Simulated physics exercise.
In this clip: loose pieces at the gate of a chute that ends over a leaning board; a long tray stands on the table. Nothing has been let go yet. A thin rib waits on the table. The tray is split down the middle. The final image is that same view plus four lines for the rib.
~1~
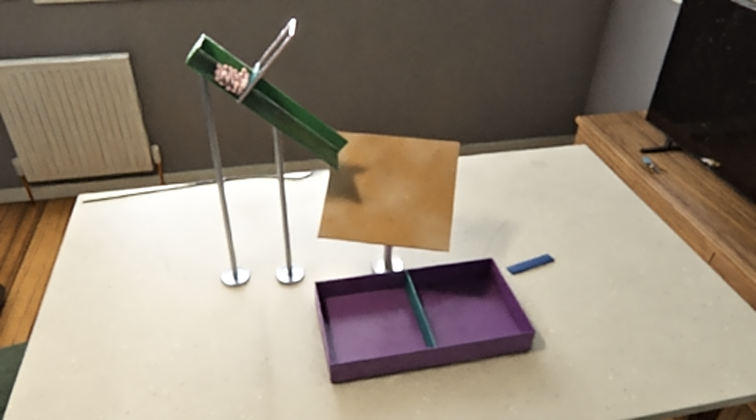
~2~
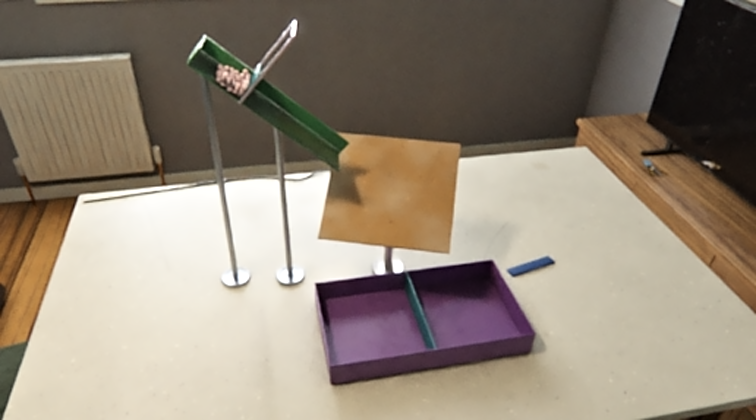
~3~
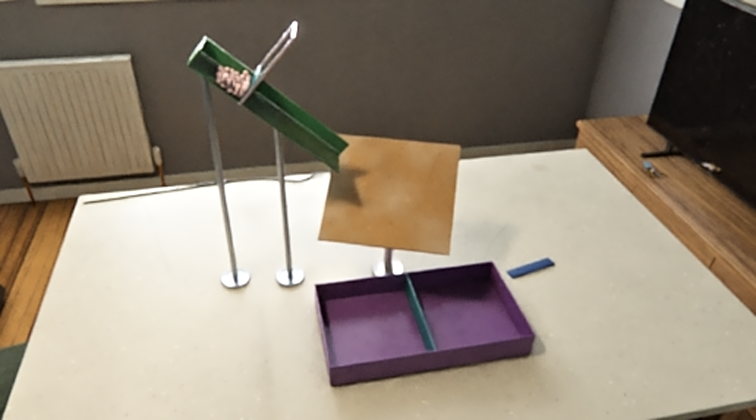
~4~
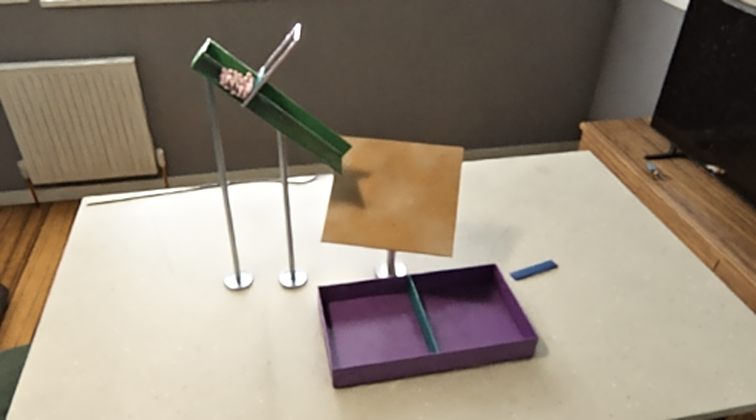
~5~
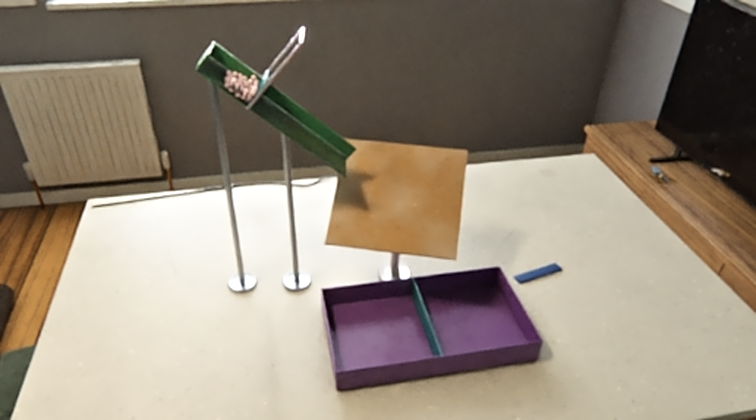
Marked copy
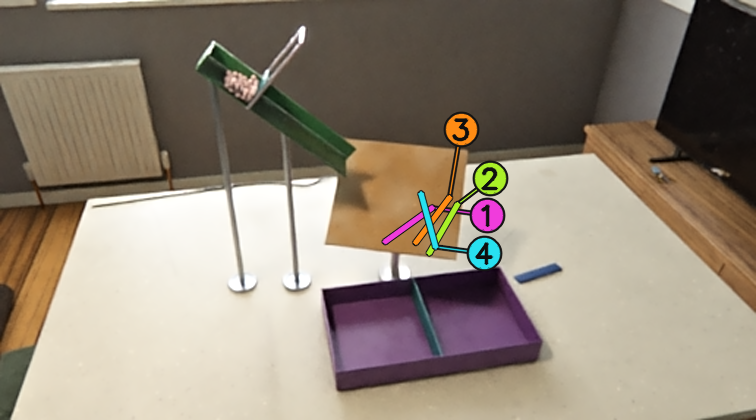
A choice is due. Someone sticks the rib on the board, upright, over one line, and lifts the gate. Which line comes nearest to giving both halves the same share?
Use line 4.
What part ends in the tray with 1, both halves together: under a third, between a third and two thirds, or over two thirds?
Over two thirds.
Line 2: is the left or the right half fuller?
The left half.
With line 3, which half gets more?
Left.
On the marked copy, line 1 from (432, 207) to (385, 241); line 2 from (457, 204) to (429, 253); line 3 from (449, 197) to (415, 242); line 4 from (421, 193) to (435, 246).
With 1, of what is caught, most in the left half, about a quarter in the right.
With 2, of what is caught, most in the left half, about a quarter in the right.
With 3, of what is caught, most in the left half, a small part in the right.
With 4, of what is caught, about half in the left half, about half in the right.
